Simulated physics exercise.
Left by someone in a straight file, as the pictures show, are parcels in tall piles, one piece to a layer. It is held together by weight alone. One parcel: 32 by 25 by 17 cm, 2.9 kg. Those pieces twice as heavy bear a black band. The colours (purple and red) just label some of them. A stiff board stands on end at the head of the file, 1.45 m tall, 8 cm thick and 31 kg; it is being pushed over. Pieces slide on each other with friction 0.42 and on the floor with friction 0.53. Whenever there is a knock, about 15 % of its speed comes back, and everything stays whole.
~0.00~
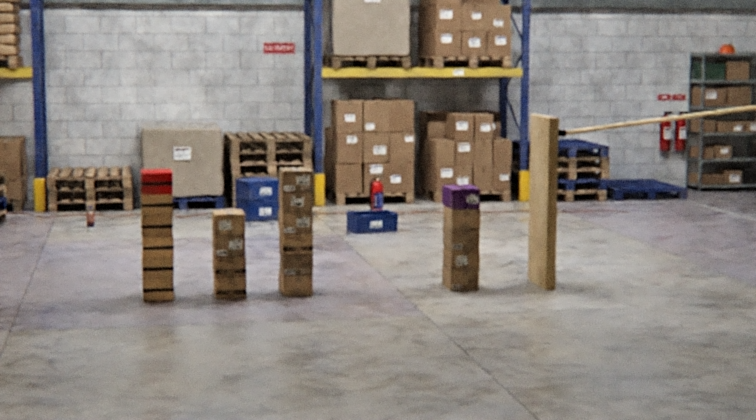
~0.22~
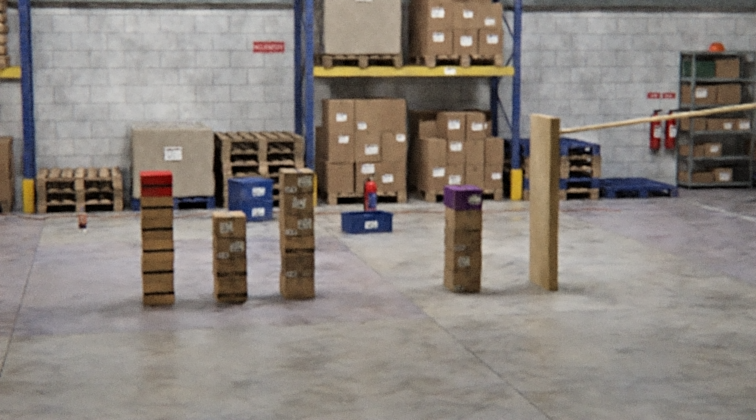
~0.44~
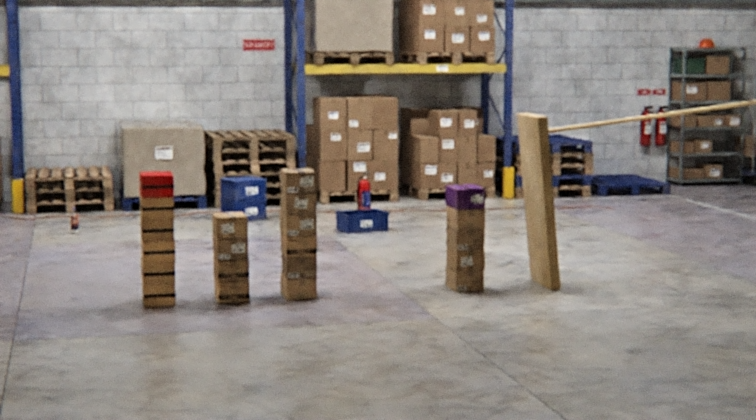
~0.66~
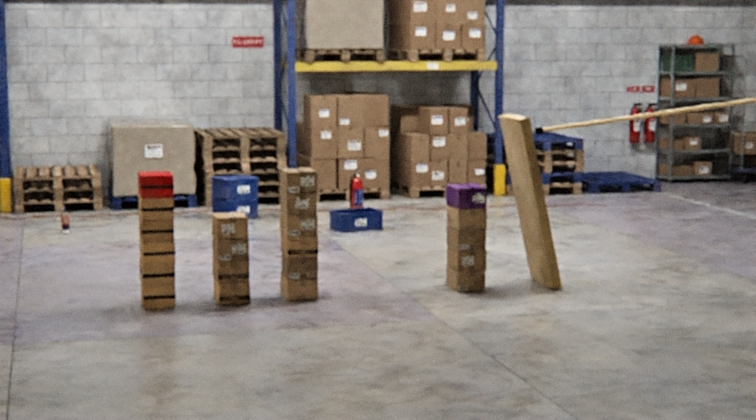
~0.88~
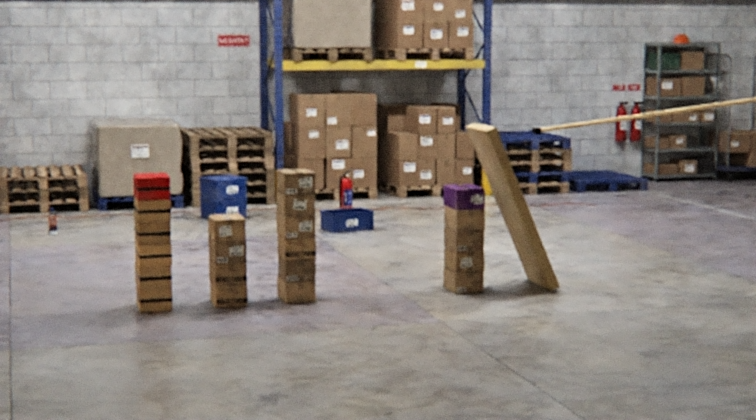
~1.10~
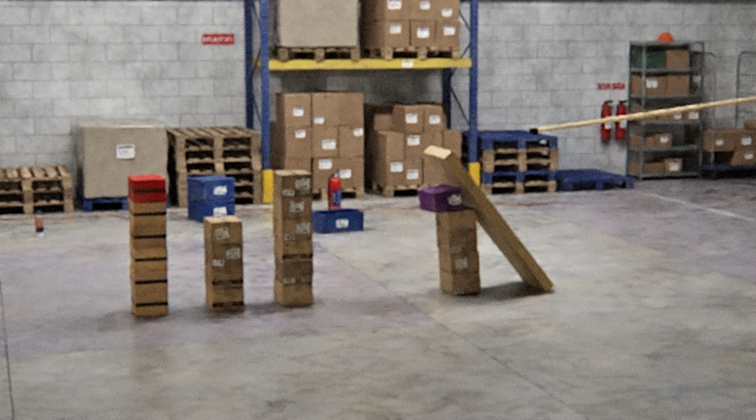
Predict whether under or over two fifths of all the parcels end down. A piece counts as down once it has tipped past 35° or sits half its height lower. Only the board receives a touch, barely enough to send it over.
Under two fifths.
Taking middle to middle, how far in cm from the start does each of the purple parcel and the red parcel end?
Well, the purple finishes 140 cm from where it began, while the red finishes 0 cm from its start.
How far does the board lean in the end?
Around 90 degrees, give or take.
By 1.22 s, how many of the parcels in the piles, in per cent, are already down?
0 %.
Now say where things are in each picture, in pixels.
In the first frame (places mark the middle of the side facing us; the camera moves round a little), pole end (564, 133) 9 cm short, board 0° from upright; red parcel (157, 184); purple parcel (466, 199); the rest undisturbed.
Pole end 9 mm in, board 0° from upright; red parcel (157, 186), in the second frame.
Pole end 11 cm in, board 6° from upright; purple parcel (471, 199); the rest undisturbed, in the third frame.
Pole end (541, 131) 16 cm in, stopped, board 12° from upright; purple parcel (473, 199); the rest undisturbed, in the fourth frame.
Pole end (539, 131) 16 cm in, stopped, board 24° from upright; red parcel (154, 189); the rest undisturbed, in the fifth frame.
Pole end (536, 131) 16 cm in, stopped, board 39° from upright; purple parcel (449, 201) leaning 7°; red parcel (149, 191); 5 disturbed, none down, in the sixth frame.
After 1.22 s, board 45° from upright; none of the 21 parcels down, 5 disturbed; purple parcel leaning 25°.
After 1.36 s, board 57° from upright; 1 of the 21 parcels down; purple parcel leaning 63°, 20 cm lower.
After 1.50 s, board 70° from upright; 5 of the 21 parcels down; purple parcel on its side.
After 1.68 s, board 81° from upright; 5 of the 21 parcels down; purple parcel on its side.
At rest (2.2 s), board 90° from upright; 5 of the 21 parcels down; purple parcel on its side; red parcel unmoved. That is 24 per cent. As the last picture would show them, middles, purple parcel near (318, 285), red parcel near (147, 189).
